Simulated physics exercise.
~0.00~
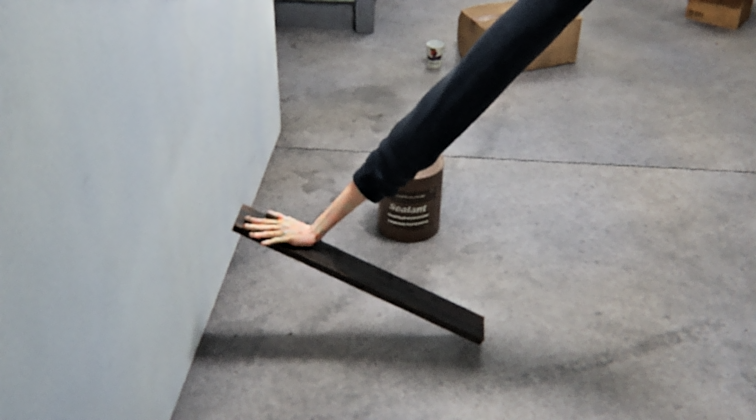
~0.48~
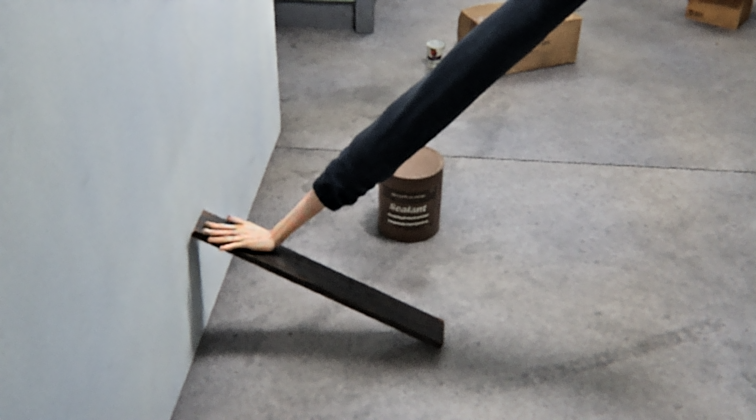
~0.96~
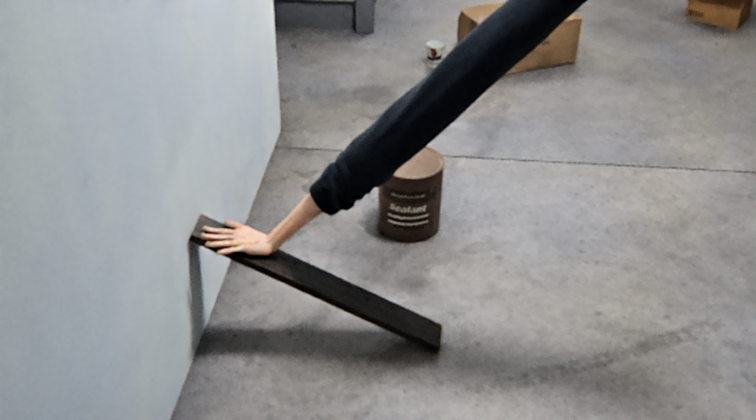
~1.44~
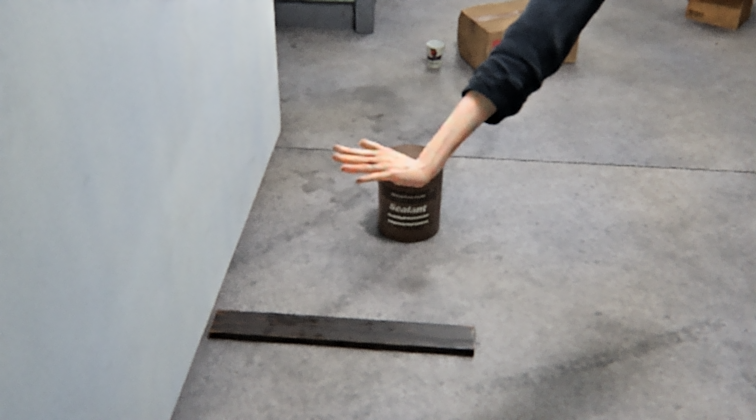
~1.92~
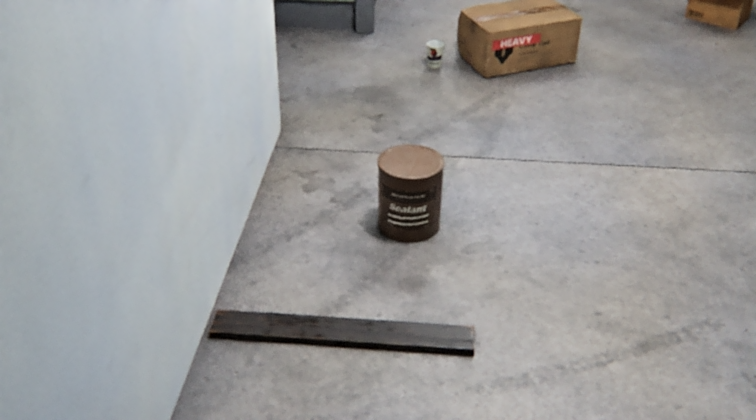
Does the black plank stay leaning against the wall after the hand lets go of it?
No, the black plank slides down once the hand lets go and ends up lying flat on the floor.
The footage shows a hand moving a black plank left until its upper end leans against a pale wall, then letting go and drawing back as the plank slides down to lie flat on the floor, near a brown pail that stays in place.
